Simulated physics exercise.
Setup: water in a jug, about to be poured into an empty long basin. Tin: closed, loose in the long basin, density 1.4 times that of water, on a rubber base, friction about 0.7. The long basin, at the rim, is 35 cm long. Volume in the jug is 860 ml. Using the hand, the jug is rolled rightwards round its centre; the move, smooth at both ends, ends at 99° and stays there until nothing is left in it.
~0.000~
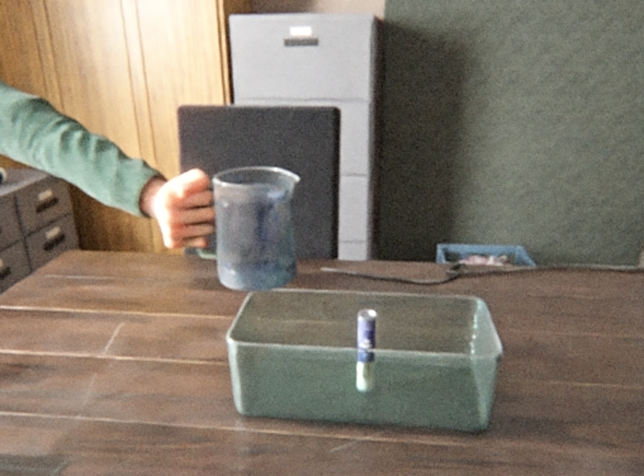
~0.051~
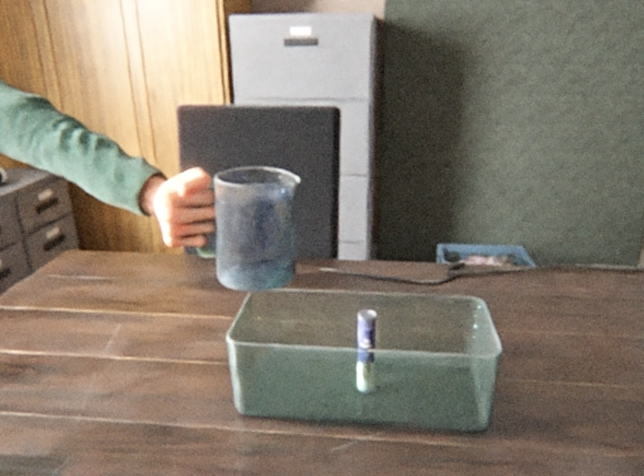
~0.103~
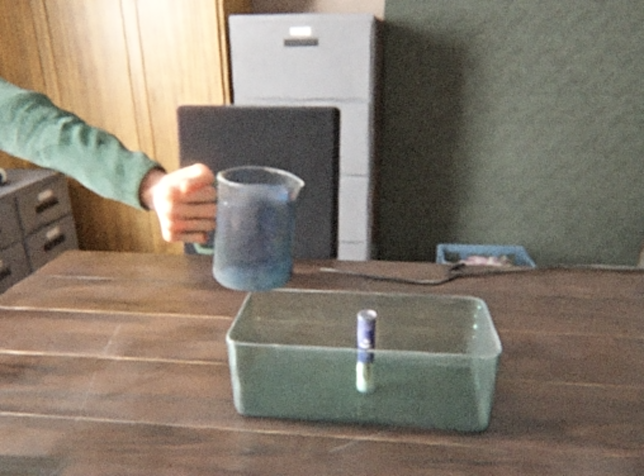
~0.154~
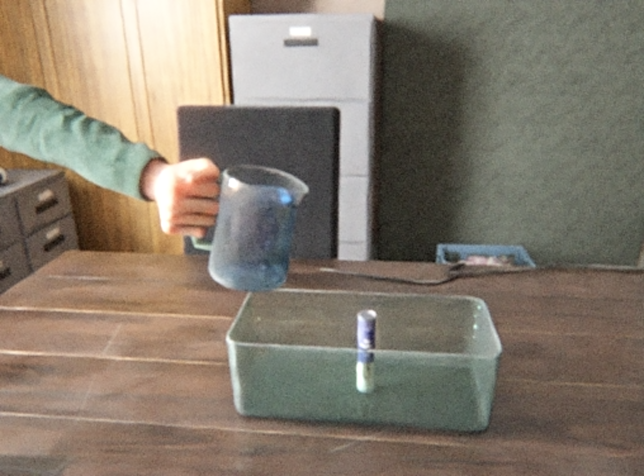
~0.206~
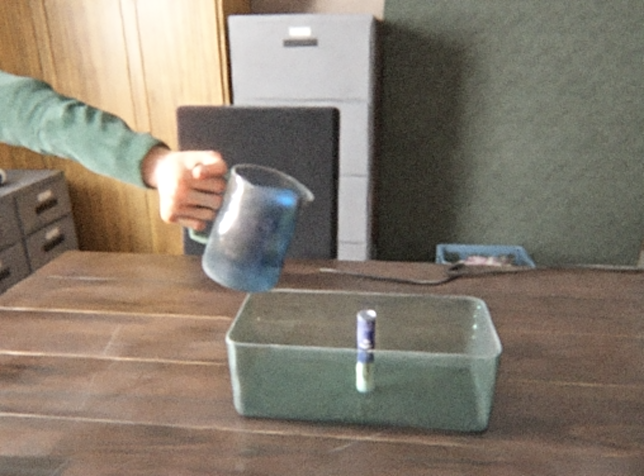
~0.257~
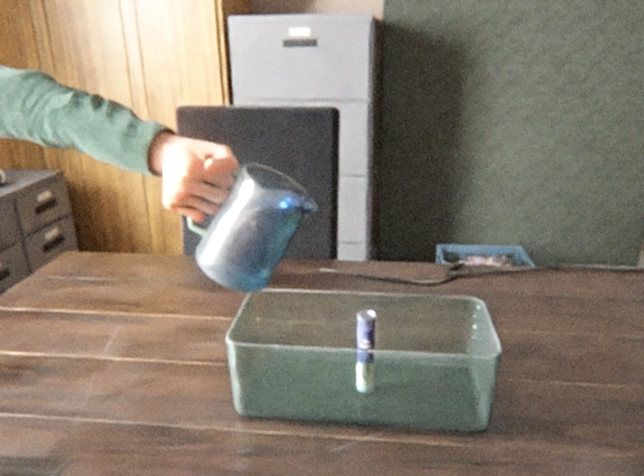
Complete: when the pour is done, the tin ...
... has tipped over.
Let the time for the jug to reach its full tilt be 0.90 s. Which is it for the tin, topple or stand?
The tin tips over.
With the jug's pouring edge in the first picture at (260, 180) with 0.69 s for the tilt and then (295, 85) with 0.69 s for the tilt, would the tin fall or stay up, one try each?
First it stays on its base; then it stays on its base.
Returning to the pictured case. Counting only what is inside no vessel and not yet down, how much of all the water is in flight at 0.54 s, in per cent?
Around 18 in a hundred.
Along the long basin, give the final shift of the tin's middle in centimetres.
All told, the tin's centre has moved close to 8.0 cm.
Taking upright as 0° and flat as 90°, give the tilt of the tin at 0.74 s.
About 15 degrees from upright.
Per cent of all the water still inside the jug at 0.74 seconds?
Remaining share: Approx. 36 %.
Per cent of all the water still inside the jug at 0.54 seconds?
Near 76 in a hundred.
Then, 0.54 s in, the tilt is 87° and 75 per cent is still to pour; the tin stands where it began.
Then, 0.74 s in, the tilt is 99° and 35 per cent is still to pour; the tin leans 14°.
Then, 0.96 s in, the tilt is 99° and 14 per cent is still to pour; the tin lies on its side.
Then, 1.19 s in, the tilt is 99° and 5 per cent is still to pour; the tin lies on its side.
Finally, the tin lies on its side.
